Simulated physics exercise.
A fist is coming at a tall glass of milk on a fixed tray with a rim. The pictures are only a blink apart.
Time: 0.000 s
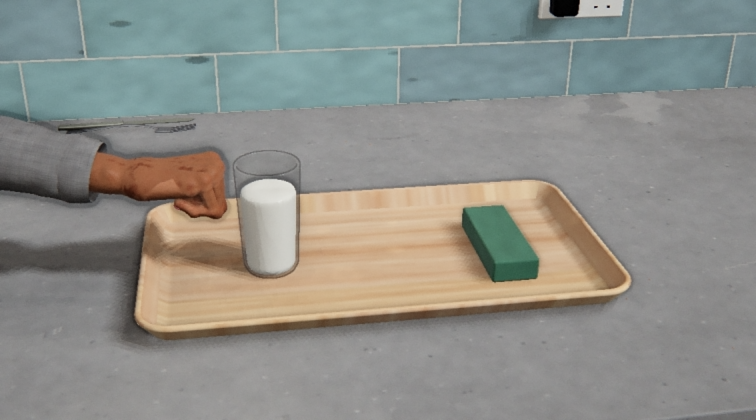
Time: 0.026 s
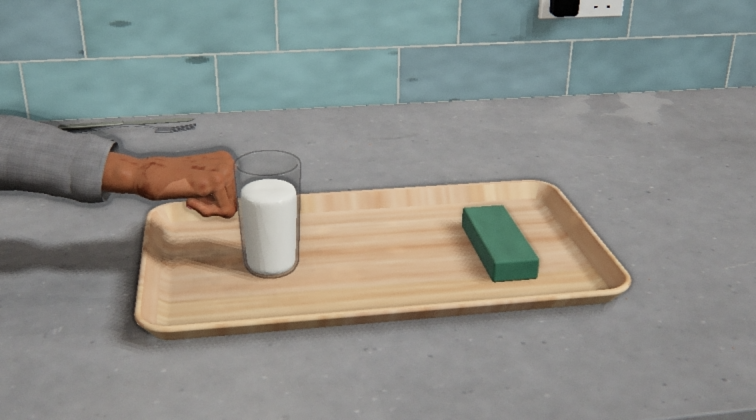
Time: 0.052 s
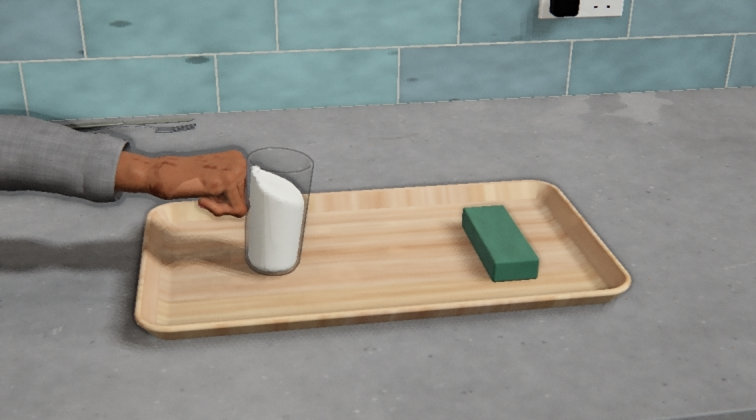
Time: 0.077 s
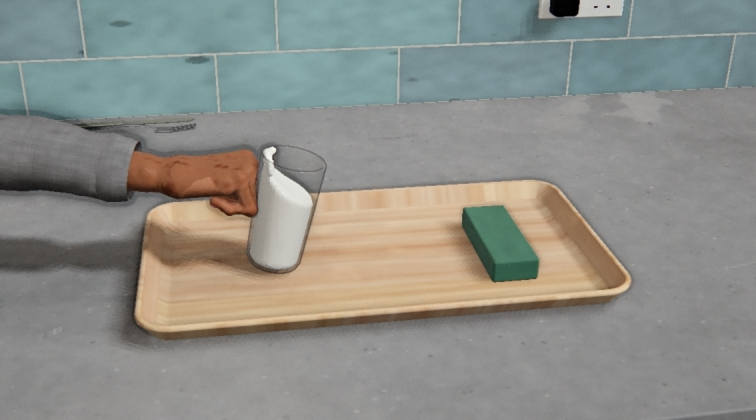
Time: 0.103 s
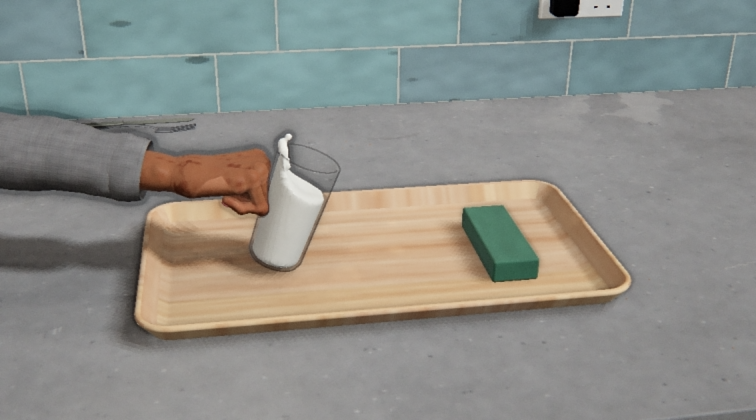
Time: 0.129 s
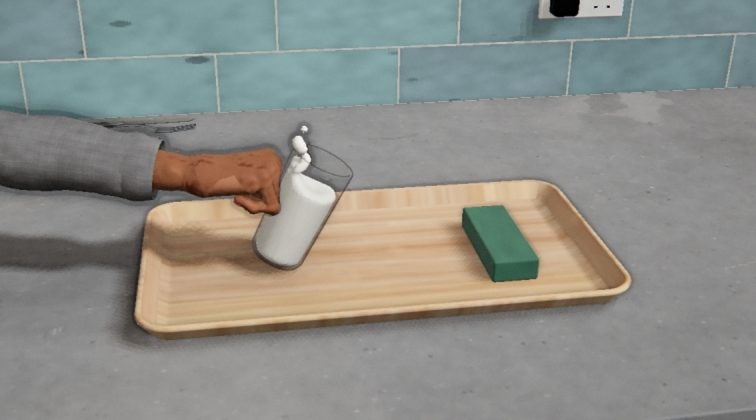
On a grey countertop before blue-green wall tiles with a socket at the upper right, the view looks slightly down and stays still. A clear glass of milk stands toward the left of a pale wooden tray, with a green block farther right. A hand in a grey sleeve moves in from the left and pushes the glass, which tilts rightward as milk surges up its left side and throws up drops.
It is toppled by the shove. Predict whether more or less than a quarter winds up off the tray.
Basically, the tray catches more than three quarters of it.
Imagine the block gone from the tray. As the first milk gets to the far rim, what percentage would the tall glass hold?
Roughly 50 per cent.
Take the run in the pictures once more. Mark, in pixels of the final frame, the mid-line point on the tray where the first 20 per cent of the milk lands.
I'd put it at roughly (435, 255) on the centre line.
A moment on, the tall glass is falling and 97 per cent is in the glass, 0 on the tray and 3 above or beyond its rim.
Next, the tall glass lies on its side and 59 per cent is in the glass, 33 on the tray and 8 above or beyond its rim.
Then the tall glass lies on its side and 31 per cent is in the glass, 55 on the tray and 14 above or beyond its rim.
Later the tall glass lies on its side and 17 per cent is in the glass, 75 on the tray and 9 above or beyond its rim.
Finally, 91 per cent is held by tray and glass, 9 is off the tray.
